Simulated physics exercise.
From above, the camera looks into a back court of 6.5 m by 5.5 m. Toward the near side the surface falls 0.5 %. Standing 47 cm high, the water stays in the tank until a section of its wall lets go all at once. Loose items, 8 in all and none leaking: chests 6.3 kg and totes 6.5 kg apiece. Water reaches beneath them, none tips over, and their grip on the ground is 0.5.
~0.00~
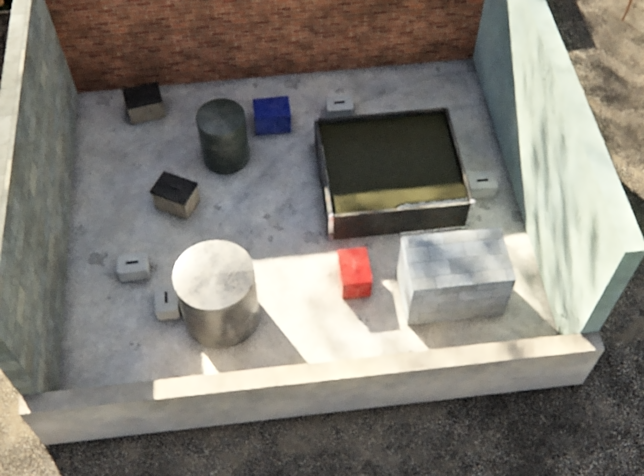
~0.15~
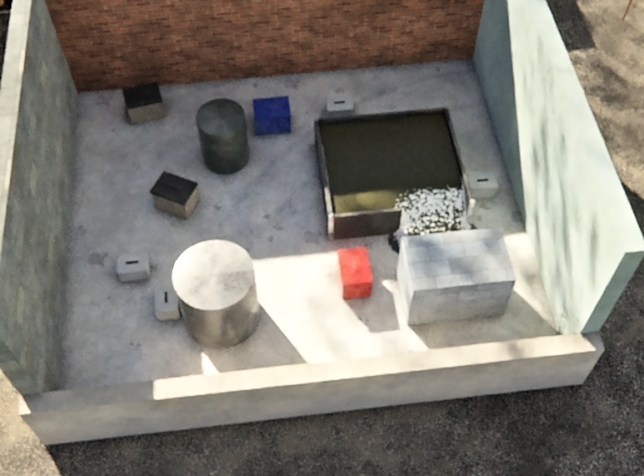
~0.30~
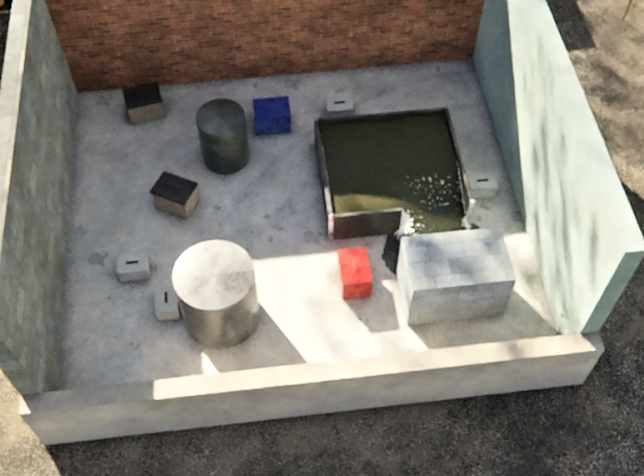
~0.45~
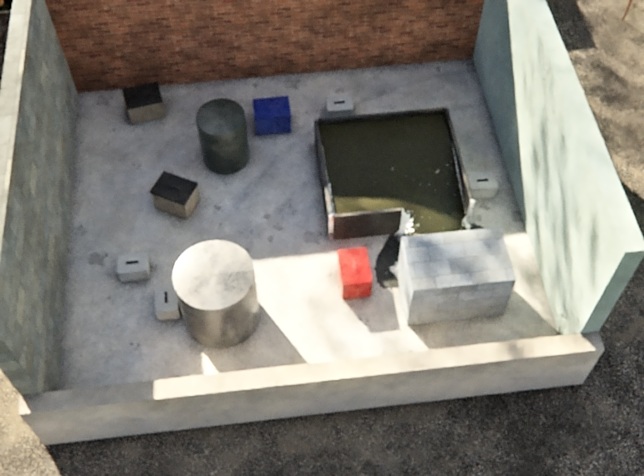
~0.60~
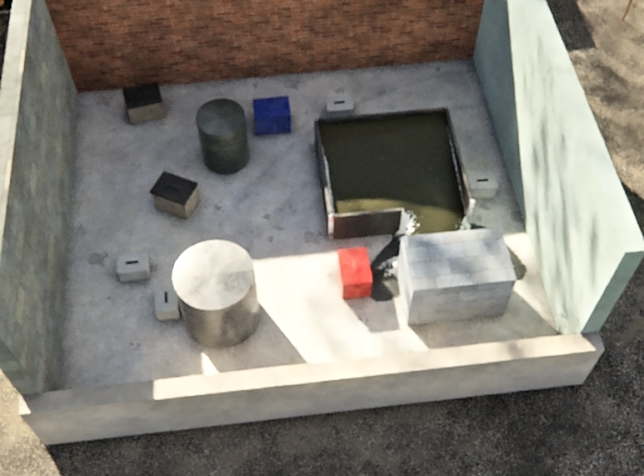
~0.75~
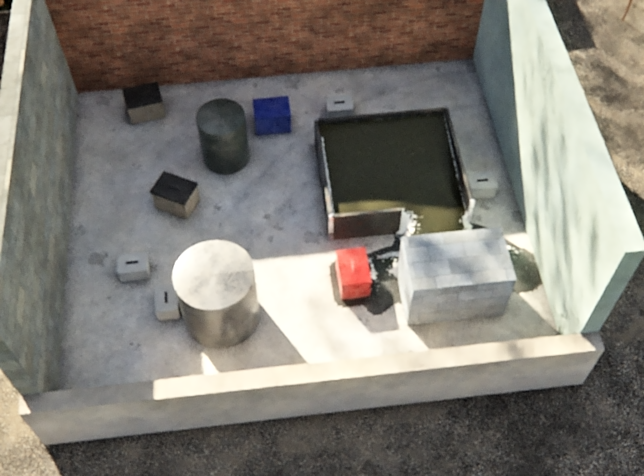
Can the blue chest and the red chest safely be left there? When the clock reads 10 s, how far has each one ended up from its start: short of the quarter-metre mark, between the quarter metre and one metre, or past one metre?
Blue chest: Short of a quarter metre; red chest: Past one metre.
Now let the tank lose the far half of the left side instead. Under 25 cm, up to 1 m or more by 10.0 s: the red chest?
Outcome for the red chest: Modest displacement.
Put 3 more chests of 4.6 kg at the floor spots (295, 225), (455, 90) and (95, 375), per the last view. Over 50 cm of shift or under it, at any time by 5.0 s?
The first one ends up inside that, the second beyond that, the third inside that.
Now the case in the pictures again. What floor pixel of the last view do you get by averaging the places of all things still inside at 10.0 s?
It works out to somewhere near (216, 173) on the floor.
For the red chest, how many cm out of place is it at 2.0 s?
By then it has shifted roughly 120 cm.
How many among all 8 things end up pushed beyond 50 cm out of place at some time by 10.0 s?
Answer: 4.
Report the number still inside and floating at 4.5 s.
Count: 2.
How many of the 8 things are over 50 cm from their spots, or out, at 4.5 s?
By my reckoning, 2.
After 2.0 s the blue chest is near (272, 107), 0.0 m from its start, aground; the red chest is near (273, 293), 1.1 m from its start, aground; 0 afloat.
After 4.5 s the blue chest is near (272, 107), 0.0 m from its start, aground; the red chest is near (246, 362), 2.0 m from its start, afloat; 2 afloat.
After 7.0 s the blue chest is near (272, 107), 0.0 m from its start, aground; the red chest is near (73, 336), 3.7 m from its start, afloat; 1 afloat.
After 10.0 s the blue chest is near (272, 107), 0.0 m from its start, aground; the red chest is near (122, 247), 3.1 m from its start, afloat; 3 afloat.
